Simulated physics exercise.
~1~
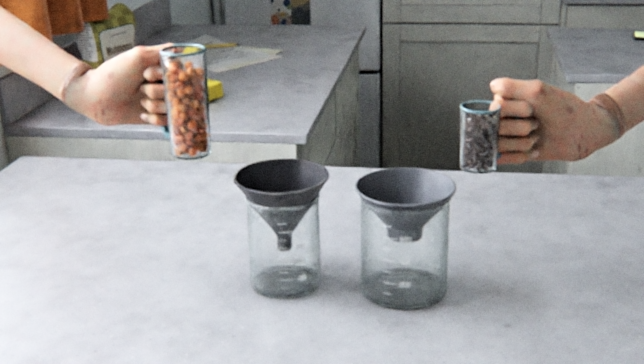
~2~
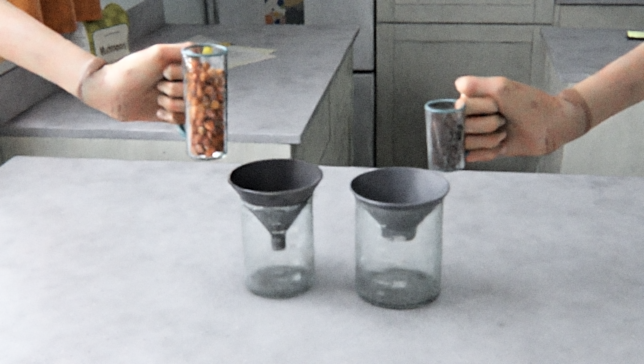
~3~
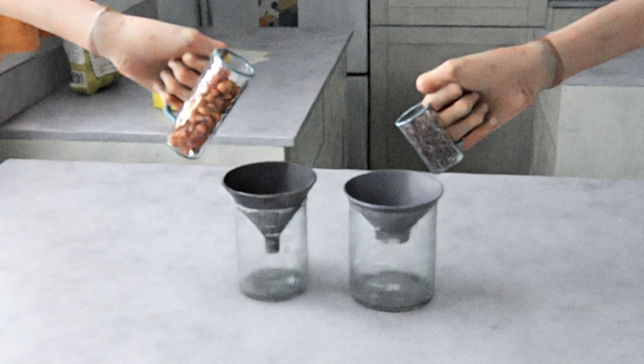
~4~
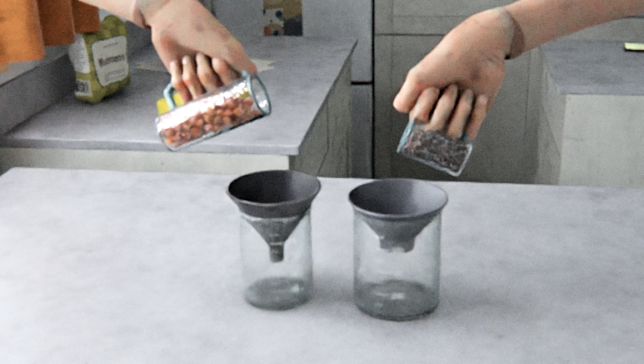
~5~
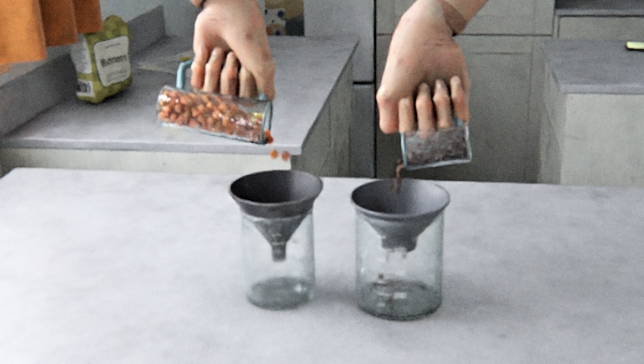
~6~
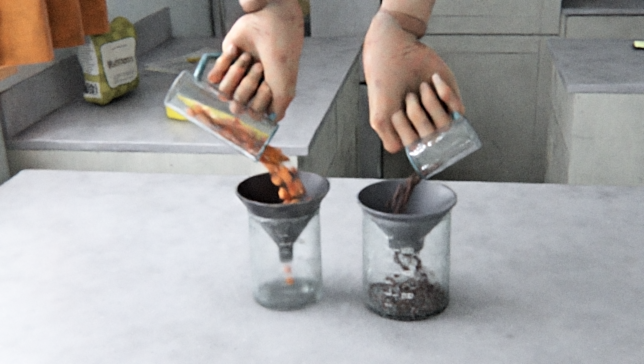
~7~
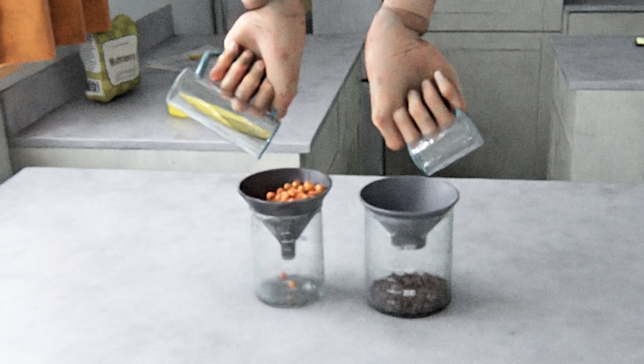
Two hands tipping glass cups over funnels, orange-brown pieces clogging the left one while small dark bits empty into the right jar.
